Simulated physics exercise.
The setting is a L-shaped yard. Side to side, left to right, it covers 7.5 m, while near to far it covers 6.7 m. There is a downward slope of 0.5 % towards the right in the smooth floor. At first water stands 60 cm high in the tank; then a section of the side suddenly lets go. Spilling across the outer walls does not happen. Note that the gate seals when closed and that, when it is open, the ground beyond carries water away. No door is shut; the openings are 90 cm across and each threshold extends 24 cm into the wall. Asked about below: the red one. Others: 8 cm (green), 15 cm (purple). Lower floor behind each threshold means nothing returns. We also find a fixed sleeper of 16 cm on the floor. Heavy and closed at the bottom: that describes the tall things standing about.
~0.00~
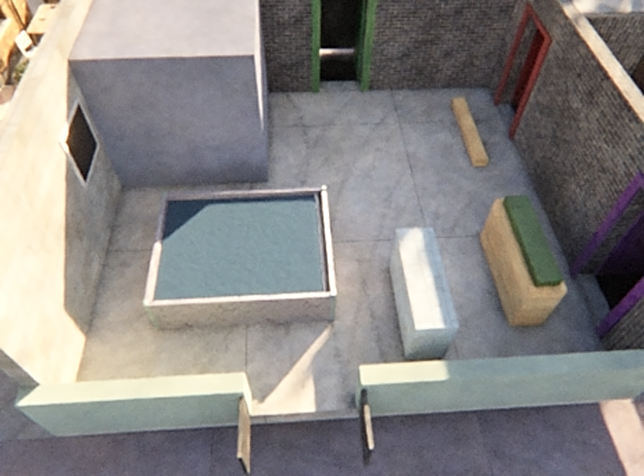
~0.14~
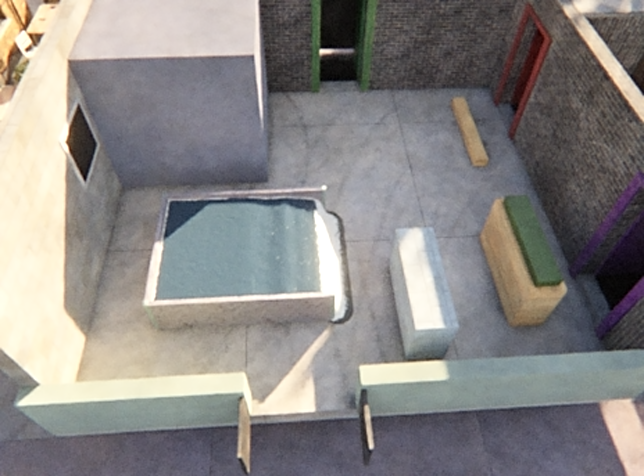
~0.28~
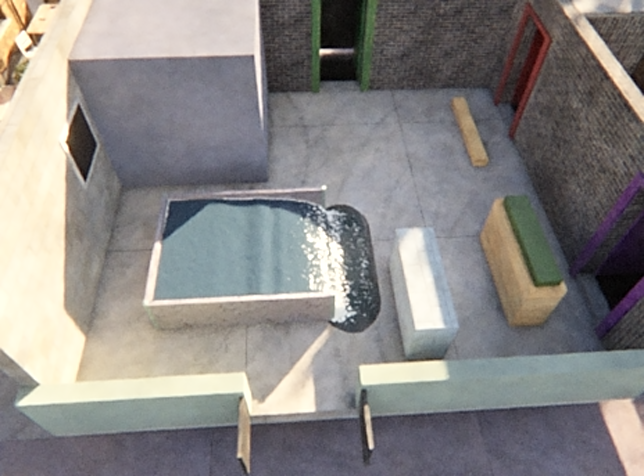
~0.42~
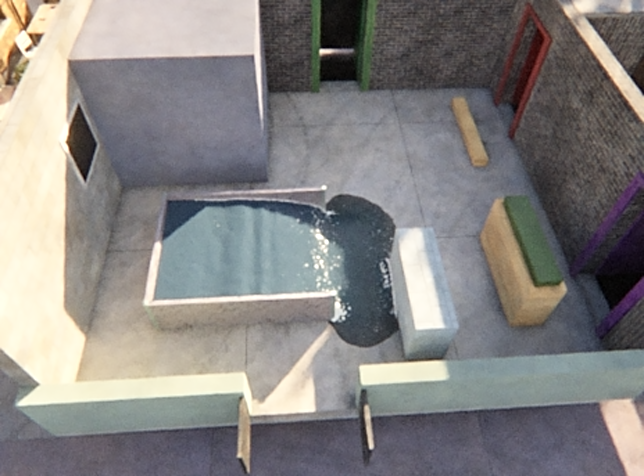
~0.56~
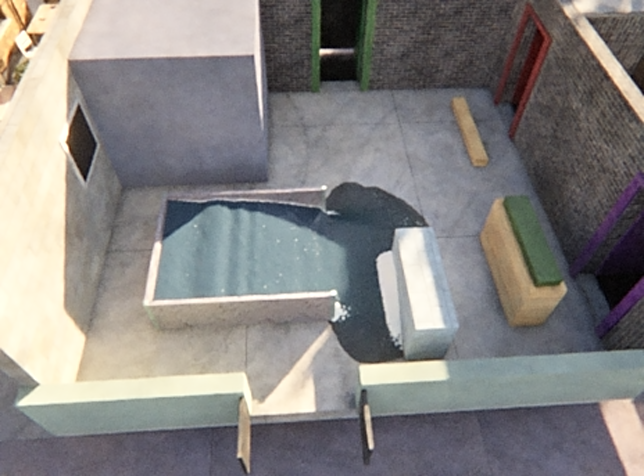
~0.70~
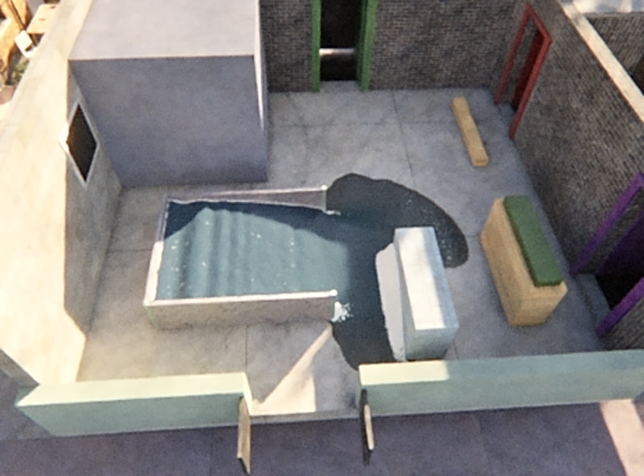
Water pours out through the open right side of a raised rectangular tank in a walled yard, spreading as a dark pool across the pale floor, then flowing around both ends of a white block while the tank's surface ripples.
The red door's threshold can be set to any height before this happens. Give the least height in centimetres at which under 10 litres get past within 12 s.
17 cm.
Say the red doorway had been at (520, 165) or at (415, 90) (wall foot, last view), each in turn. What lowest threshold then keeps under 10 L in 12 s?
About 22 cm for the first and 20 cm for the second.
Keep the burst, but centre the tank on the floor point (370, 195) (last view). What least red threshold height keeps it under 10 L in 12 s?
At least roughly 19 cm high.
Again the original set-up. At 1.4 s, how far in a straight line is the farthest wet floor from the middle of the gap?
Some 4.0 m out.
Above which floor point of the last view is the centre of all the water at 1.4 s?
The water's centre is at about (301, 264).
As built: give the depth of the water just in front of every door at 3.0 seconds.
Green door 0 cm, red door 7 cm, purple door 3 cm.
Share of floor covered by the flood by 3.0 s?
60 %.
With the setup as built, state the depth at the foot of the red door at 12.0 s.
Depth: Near 7.5 cm.
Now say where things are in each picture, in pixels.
In the first picture, still water, 60 cm deep, in the tank at (243, 244); the red door at (519, 78) is dry.
In the second picture, the front is at (346, 313), 0.2 m from the gap at (326, 256); 0.4 m2 of floor is wet, 60 cm left at the back.
In the third picture, the front is at (376, 298), 0.7 m from the gap at (326, 257); 1.4 m2 of floor is wet, 60 cm left at the back.
In the fourth picture, the front is at a hidden place, 1.1 m from the gap at (326, 258); 2.5 m2 of floor is wet, 60 cm left at the back.
In the fifth picture, the gap is at (326, 258), the front 1.7 m out at a hidden place; the back of the tank holds 60 cm.
In the sixth picture, the gap is at (326, 258), the front 2.3 m out at (463, 253); the back of the tank holds 57 cm; the red door at (519, 78), 5.2 m from the gap, is still 3.0 m from the nearest water.
After 1.4 s water covers 25 % of the floor, deepest (42 cm) near (376, 278); it has not reached the red door.
After 3.0 s water covers 60 % of the floor, deepest (29 cm) near (381, 389); 7 cm at the red door, 0 litres in over its 9 cm threshold.
After 12.0 s water covers 100 % of the floor, deepest (11 cm) near (314, 92); 7 cm at the red door, 64 litres in over its 9 cm threshold.
At the red door as built, the water arrived by 2.2 s and peaked near 18 cm at 5.2 s.
With a threshold of 15 cm, 16 litres would have come in within the 12 s; with 20 cm, 4 litres. So under 10 litres takes about 17 cm.
